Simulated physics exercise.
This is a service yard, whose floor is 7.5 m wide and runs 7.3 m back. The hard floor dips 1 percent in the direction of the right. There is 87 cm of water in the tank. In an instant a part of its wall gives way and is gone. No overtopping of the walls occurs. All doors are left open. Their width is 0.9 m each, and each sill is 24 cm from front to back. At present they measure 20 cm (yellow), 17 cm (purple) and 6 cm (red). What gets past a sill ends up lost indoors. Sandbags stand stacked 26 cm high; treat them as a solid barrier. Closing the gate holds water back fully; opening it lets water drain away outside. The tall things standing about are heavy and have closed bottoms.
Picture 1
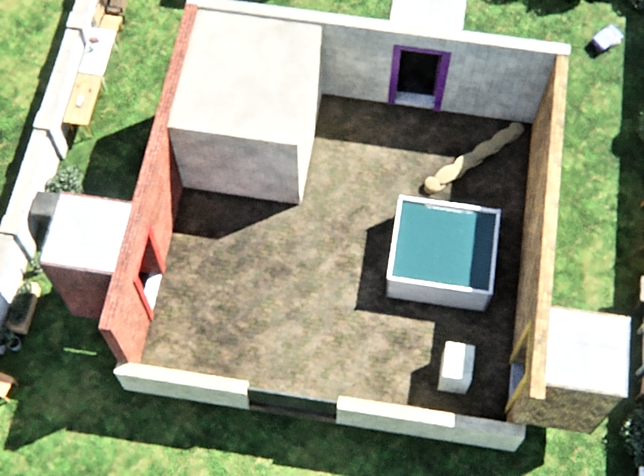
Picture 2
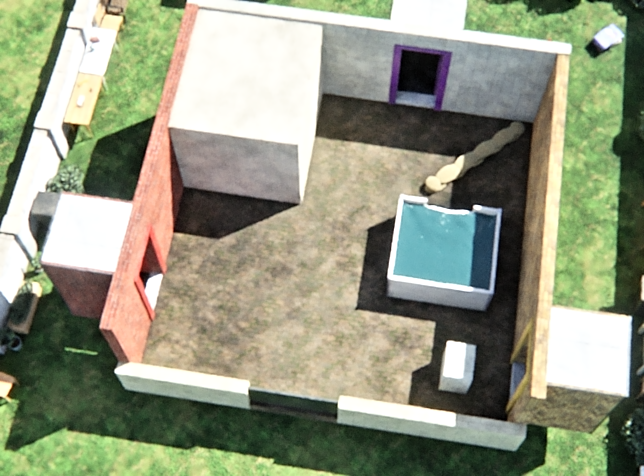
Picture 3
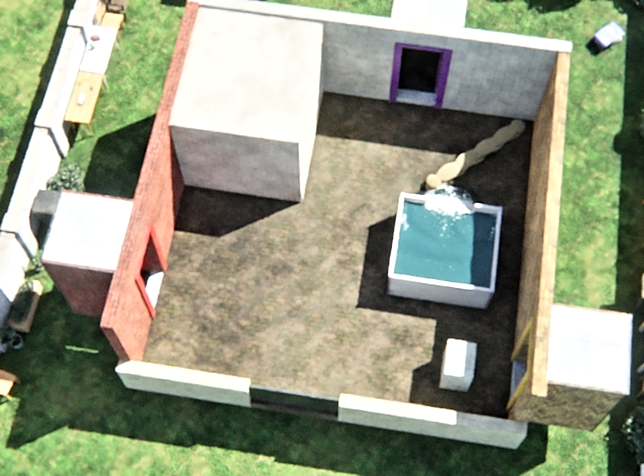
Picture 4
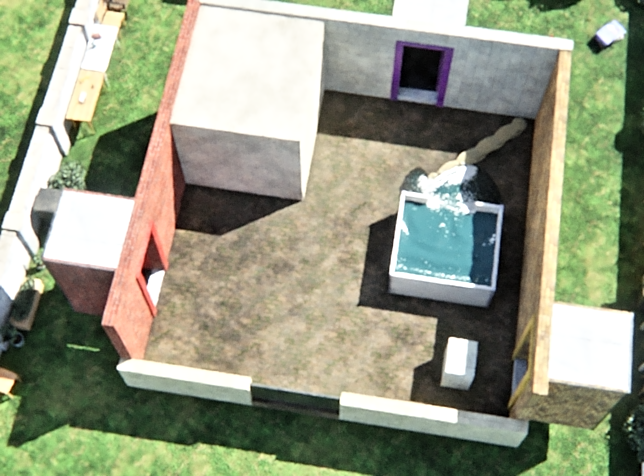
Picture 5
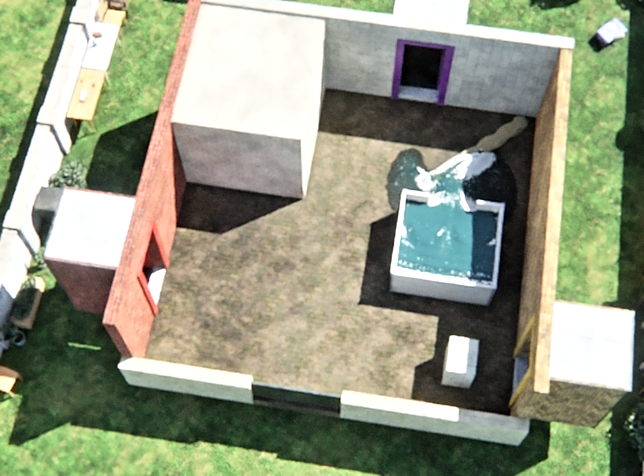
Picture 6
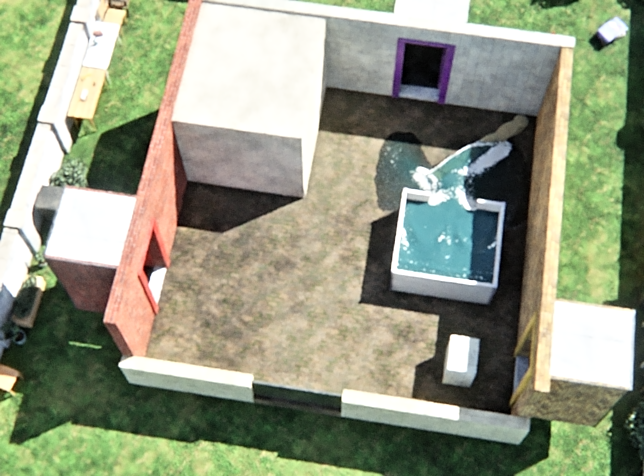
Water lies still in a white-walled tank on the right side of a roofless yard with a brown floor, seen from high above at a slant by a camera that barely shifts. A large pale block stands upper left, a purple door behind, a red wall left and tan sandbags beyond the tank. The tank's far wall breaks open, and foaming water pours out, spreading around the sandbags.
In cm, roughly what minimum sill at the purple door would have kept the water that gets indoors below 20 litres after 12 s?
It would have to be roughly 14 cm high.
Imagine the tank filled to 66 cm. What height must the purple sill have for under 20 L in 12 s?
A step of about 7.0 cm does it.
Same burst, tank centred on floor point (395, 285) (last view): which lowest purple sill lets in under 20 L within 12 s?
Some 29 cm.
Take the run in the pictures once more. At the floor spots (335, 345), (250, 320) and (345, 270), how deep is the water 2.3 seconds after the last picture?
Roughly 0, 0 and 0 cm, in turn.
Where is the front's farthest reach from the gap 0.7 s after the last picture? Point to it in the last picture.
Around pixel (328, 97).
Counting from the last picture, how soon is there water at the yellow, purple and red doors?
The flood shows up at yellow at 2.8 s, at purple at 0.8 s, and at red at 9.5 s.
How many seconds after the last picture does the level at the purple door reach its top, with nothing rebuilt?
1.8 s.
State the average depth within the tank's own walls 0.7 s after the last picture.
Roughly 56 cm.
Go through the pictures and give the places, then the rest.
The tank at (444, 246) is whole and still, 87 cm deep; the purple door at (418, 82) is dry, in the first picture.
The front is at a hidden place, 0.4 m from the gap on the far side; 0.3 m2 of floor is wet, 87 cm left at the back, in the second picture.
Water pours out on the far side and has run 0.9 m, to (447, 186); about 15 cm deep outside, 87 cm at the back, in the third picture.
Water pours out on the far side and has run 1.4 m, to (475, 167); about 12 cm deep outside, 80 cm at the back, in the fourth picture.
The gap is on the far side, the front 1.8 m out at (493, 154); the back of the tank holds 73 cm, in the fifth picture.
The front is at (508, 143), 2.2 m from the gap on the far side; 4.8 m2 of floor is wet, 75 cm left at the back; 1.0 m in a straight line remain to the purple door at (422, 75), in the sixth picture.
Then, 0.7 s after the last picture water covers 25 % of the floor, deepest (70 cm) near (532, 119); it has not reached the purple door.
Then, 2.3 s after the last picture water covers 35 % of the floor, deepest (40 cm) near (496, 155); 13 cm at the purple door, 3 litres in over its 17 cm sill.
Then, 11.3 s after the last picture water covers 90 % of the floor, deepest (16 cm) near (505, 426); 8 cm at the purple door, 7 litres in over its 17 cm sill.
At the purple door as built, the water peaked near 20 cm, 1.9 s after the last picture.
Run again over the same 12 s with other heights there, 33 litres in over 12 cm, 10 litres over 16 cm. The limit of 20 litres is kept from about 14 cm up.
